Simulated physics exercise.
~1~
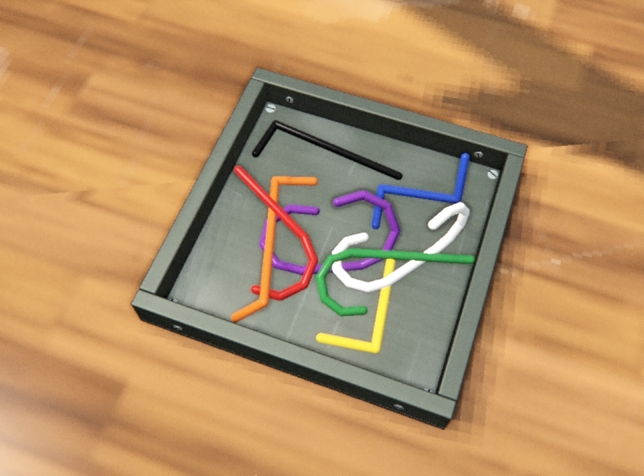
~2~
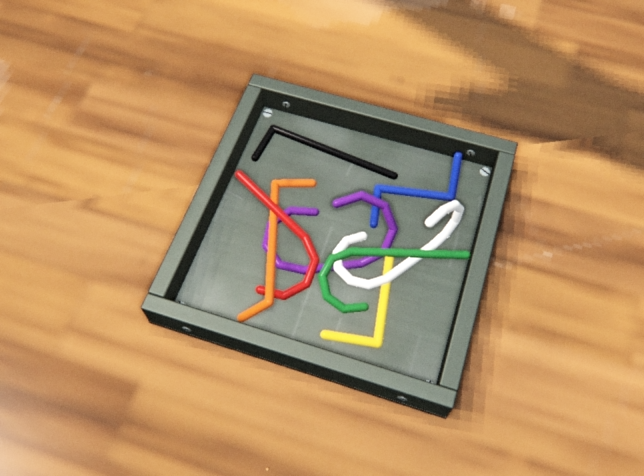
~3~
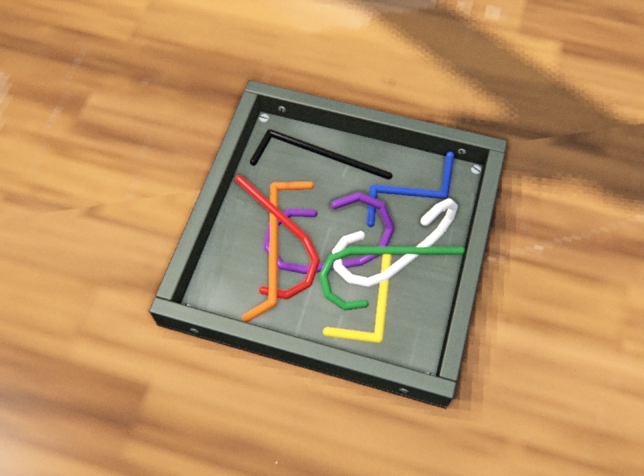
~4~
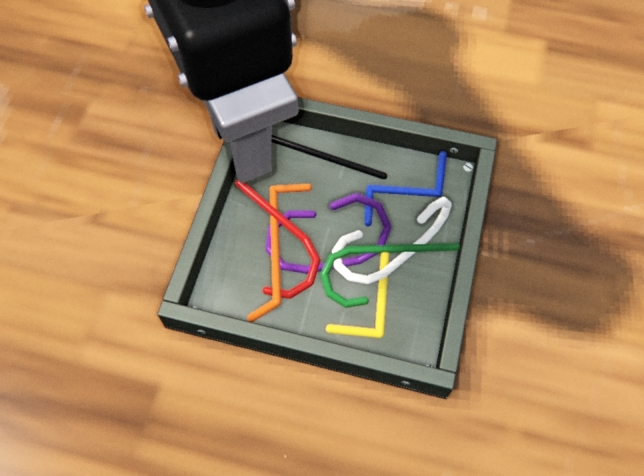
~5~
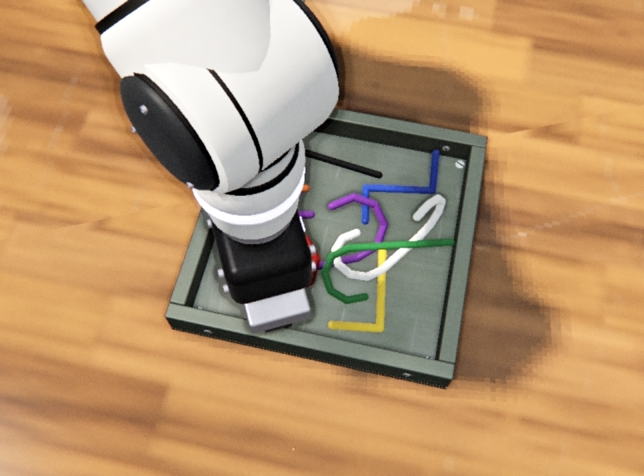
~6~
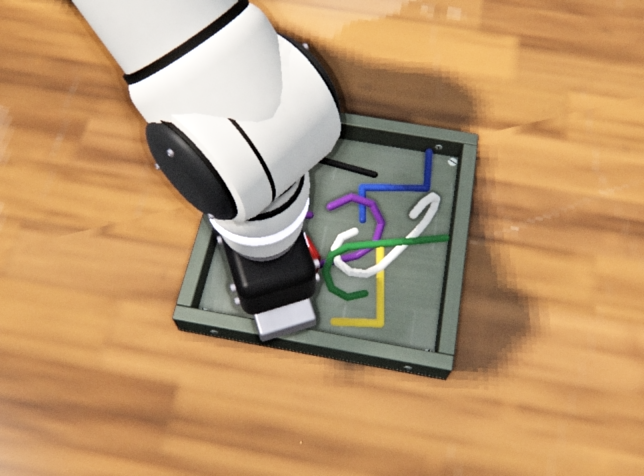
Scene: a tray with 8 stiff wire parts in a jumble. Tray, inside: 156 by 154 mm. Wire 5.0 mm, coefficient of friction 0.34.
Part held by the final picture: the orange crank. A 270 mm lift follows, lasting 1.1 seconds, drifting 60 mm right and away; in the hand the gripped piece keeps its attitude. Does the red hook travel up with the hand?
Oh look, it is staying down there.
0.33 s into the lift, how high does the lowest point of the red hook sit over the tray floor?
About 0 mm up.
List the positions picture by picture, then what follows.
The first frame shows fingers out of view, 227 mm above the grip; red hook from (255, 289) to (238, 170), passing over purple hook; orange crank from (314, 182) to (236, 318), passing over purple hook.
The second frame shows fingers out of view, 227 mm above the grip; black key from (255, 158) to (394, 176); white hook from (363, 236) to (430, 223), passing over purple hook, under green hook.
The third frame shows fingers out of view, 211 mm above the grip; purple hook from (335, 205) to (314, 213), passing under orange crank, under white hook, under red hook; green hook from (365, 304) to (461, 251), passing over purple hook, over white hook.
The fourth frame shows fingers (240, 138) 113 mm above the grip; orange crank from (308, 188) to (252, 318), passing over purple hook; blue crank from (443, 155) to (368, 223), passing under purple hook.
The fifth frame shows fingers (271, 298) 14 mm above the grip.
The sixth frame shows fingers (276, 306) closed on the orange crank.
Then, 0.33 s into the lift, lowest point more than 20 mm over the tray floor, orange crank 58 mm.
Then, 0.61 s into the lift, lowest point more than 20 mm over the tray floor, orange crank 159 mm.
Then, 1.10 s into the lift, lowest point more than 20 mm over the tray floor, orange crank 272 mm.
End, hanging orange crank 272 mm; the other 7 are down.
